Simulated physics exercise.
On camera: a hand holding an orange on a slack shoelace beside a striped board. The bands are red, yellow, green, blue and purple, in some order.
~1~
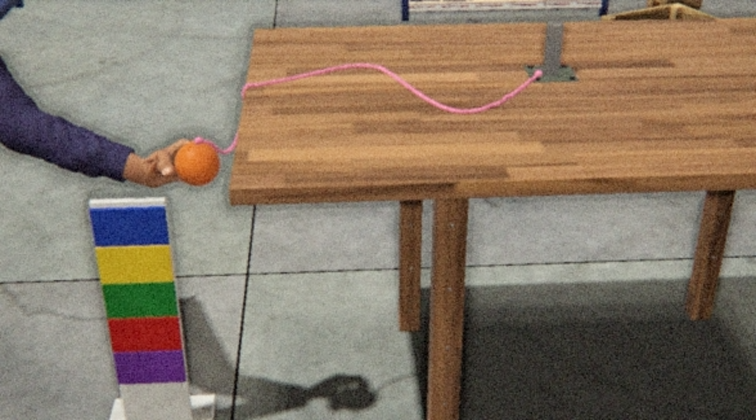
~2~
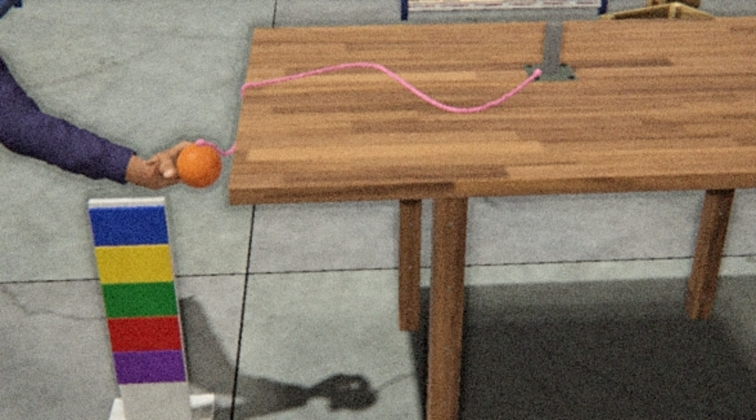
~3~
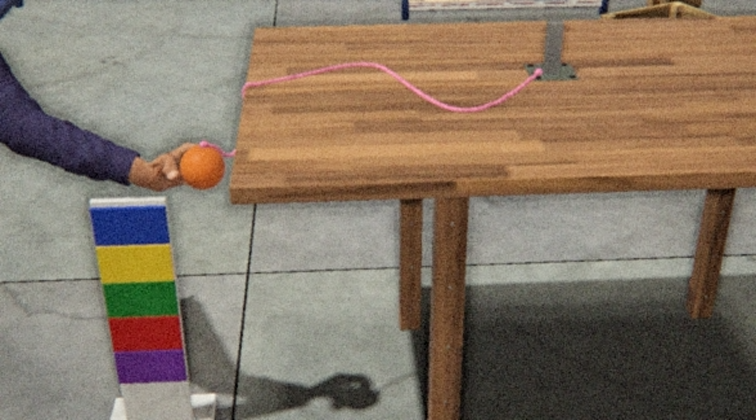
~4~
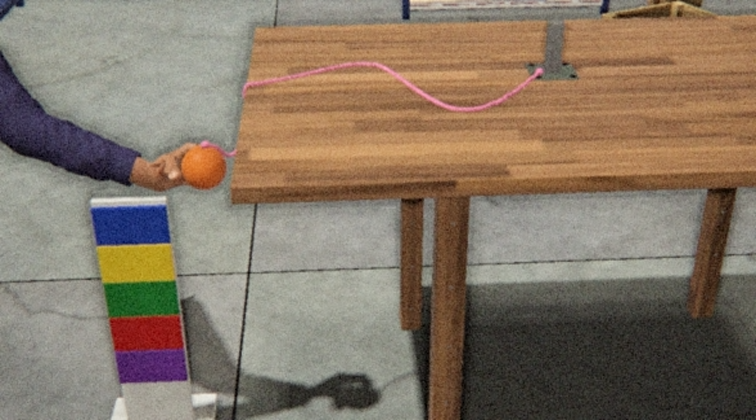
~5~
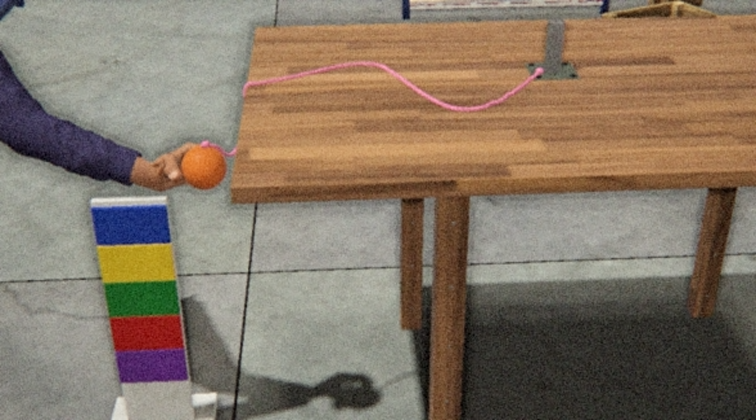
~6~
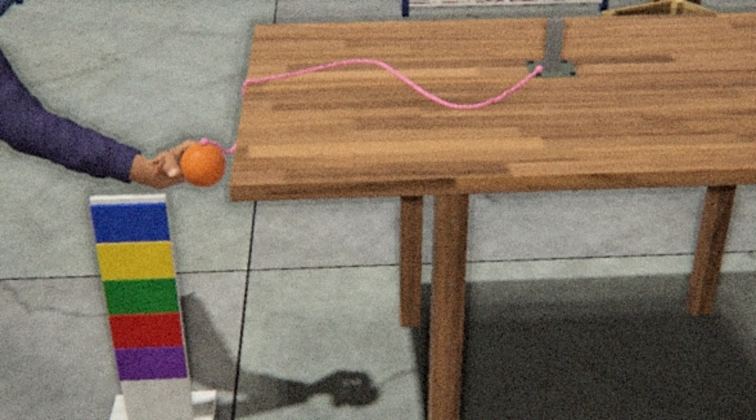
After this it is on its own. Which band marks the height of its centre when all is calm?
Its centre hangs level with the red band.
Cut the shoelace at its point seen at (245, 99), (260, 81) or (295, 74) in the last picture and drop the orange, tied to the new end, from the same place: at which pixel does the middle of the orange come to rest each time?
Try by try, around (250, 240), (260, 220) and (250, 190).
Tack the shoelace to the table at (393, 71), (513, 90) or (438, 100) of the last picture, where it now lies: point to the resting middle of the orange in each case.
Near (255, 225), (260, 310) and (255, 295).
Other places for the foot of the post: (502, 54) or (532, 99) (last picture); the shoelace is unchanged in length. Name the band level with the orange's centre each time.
It would be purple; purple.
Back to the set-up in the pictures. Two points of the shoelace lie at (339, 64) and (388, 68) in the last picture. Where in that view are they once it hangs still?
Near (245, 124) and (279, 92).
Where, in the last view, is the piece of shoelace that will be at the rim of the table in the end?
At (363, 62), roughly.
Soon after, orange near (285, 323); level with red.
Then, orange near (249, 321); level with red.
At rest, orange near (263, 325); level with red. Its middle rests at the red band.
